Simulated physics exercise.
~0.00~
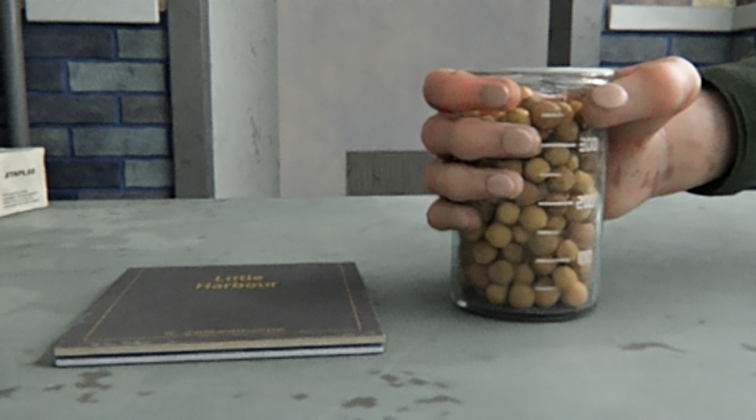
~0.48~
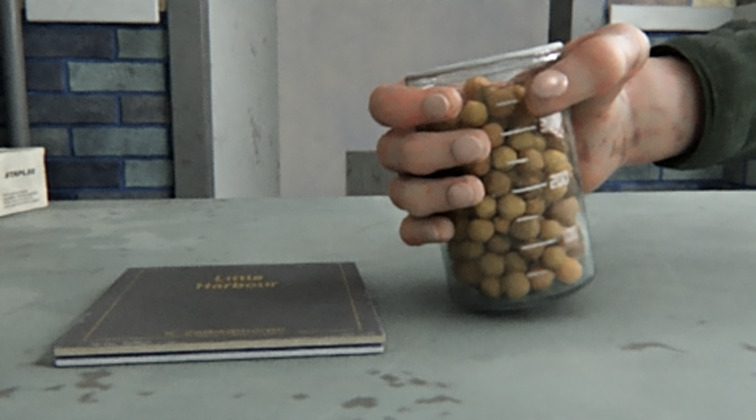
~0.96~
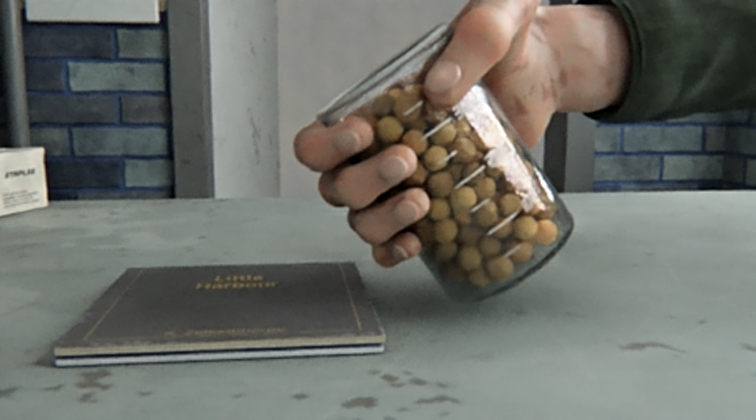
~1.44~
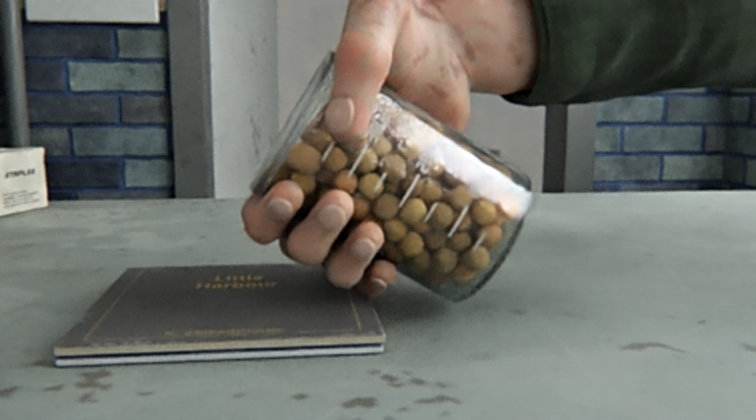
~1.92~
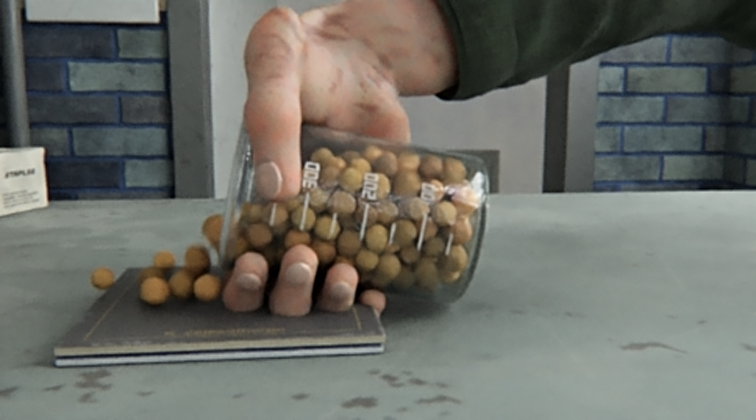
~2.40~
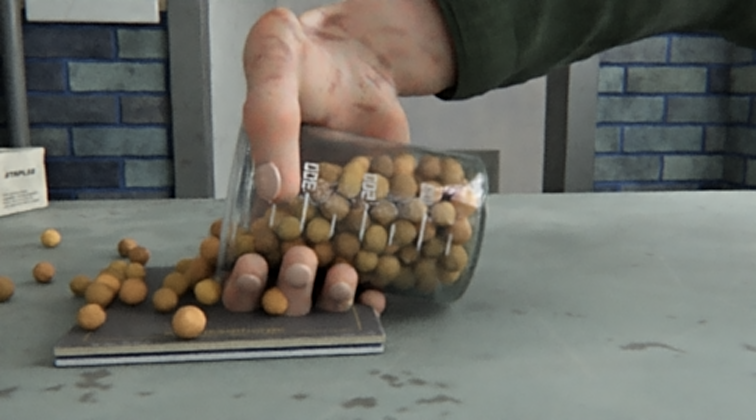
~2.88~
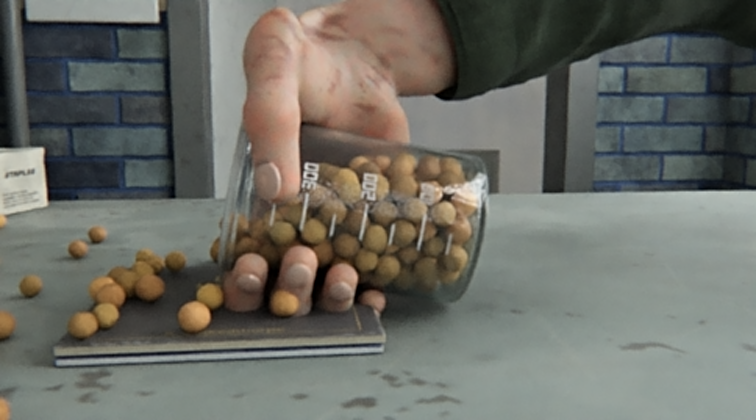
The clip shows a hand lifting a clear glass beaker of round wooden beads, tilting it leftward and laying it on its side against a small pile of dark books, where some beads spill across the cover and table while most stay inside the held beaker.
